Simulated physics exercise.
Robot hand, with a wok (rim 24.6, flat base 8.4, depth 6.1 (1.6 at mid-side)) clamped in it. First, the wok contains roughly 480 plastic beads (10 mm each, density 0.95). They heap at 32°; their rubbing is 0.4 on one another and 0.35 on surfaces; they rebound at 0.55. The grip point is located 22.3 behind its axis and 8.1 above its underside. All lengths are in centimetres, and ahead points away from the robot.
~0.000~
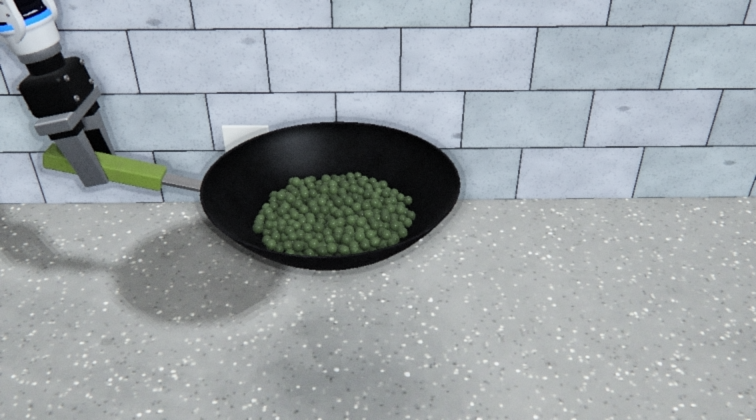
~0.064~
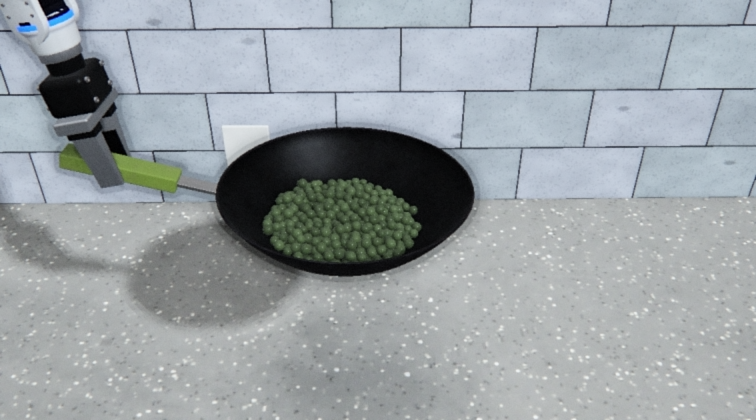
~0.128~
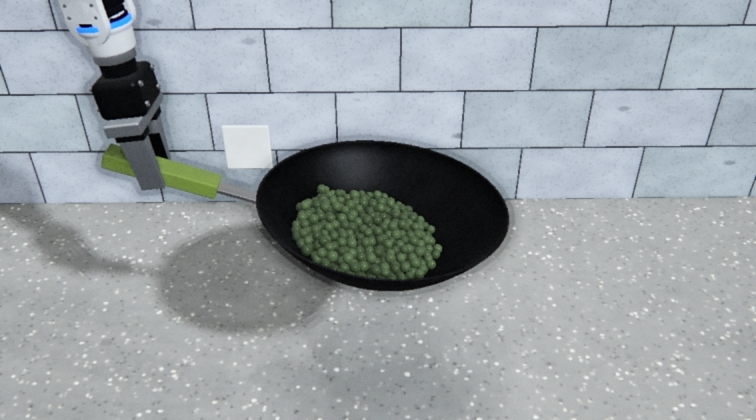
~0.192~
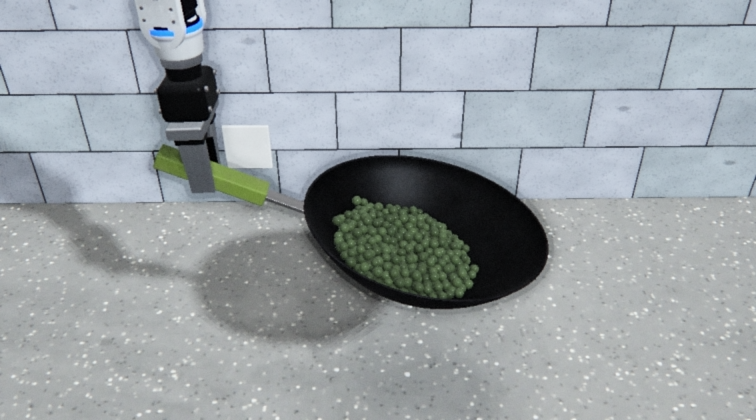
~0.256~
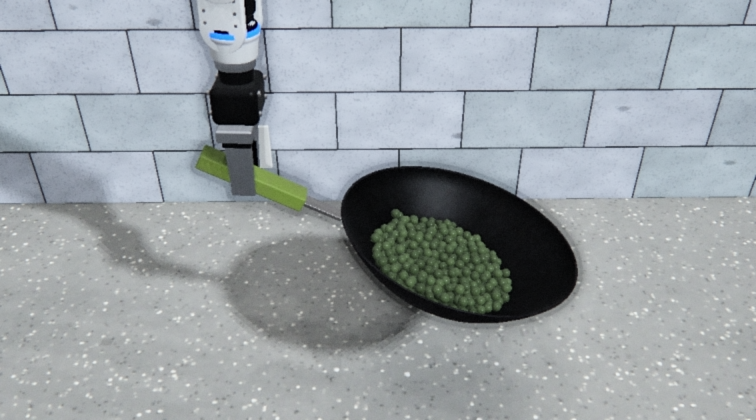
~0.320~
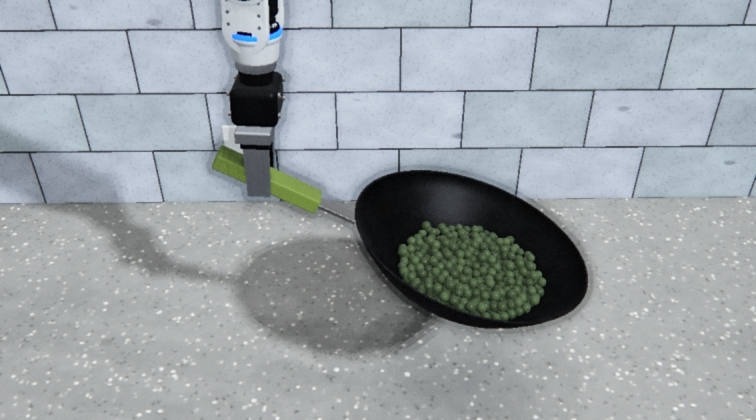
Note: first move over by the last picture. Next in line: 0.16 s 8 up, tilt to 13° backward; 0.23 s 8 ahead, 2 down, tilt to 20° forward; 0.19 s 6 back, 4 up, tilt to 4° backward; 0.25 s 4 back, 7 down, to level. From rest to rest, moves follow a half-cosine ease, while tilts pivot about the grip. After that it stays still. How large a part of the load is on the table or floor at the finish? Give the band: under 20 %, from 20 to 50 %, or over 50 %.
The share falls from 20 to 50 %.
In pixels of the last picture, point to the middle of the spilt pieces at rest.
Near (228, 379) in the last picture.
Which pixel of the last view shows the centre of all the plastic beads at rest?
(431, 211).
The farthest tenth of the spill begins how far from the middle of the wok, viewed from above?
Some 100 cm from the centre.
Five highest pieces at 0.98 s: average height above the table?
I'd put it near 53 cm.
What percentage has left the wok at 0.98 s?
Roughly 25 per cent.
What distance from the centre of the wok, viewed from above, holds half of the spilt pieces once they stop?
I reckon close to 52 centimetres.
After 0.65 s, tilted 15° forward, highest piece 57 above the table; 481 in flight or on a rim.
After 0.98 s, tilted 3° backward, highest piece 57 above the table; 362 in the wok, 13 on the table or floor, 106 in flight or on a rim.
After 1.35 s, level, highest piece 30 above the table; 319 in the wok, 63 on the table or floor, 99 in flight or on a rim.
After 2.40 s, level, highest piece 28 above the table; 319 in the wok, 162 on the table or floor.
At rest, 319 in the wok, 162 on the table or floor. That is 34 % on the table or floor.
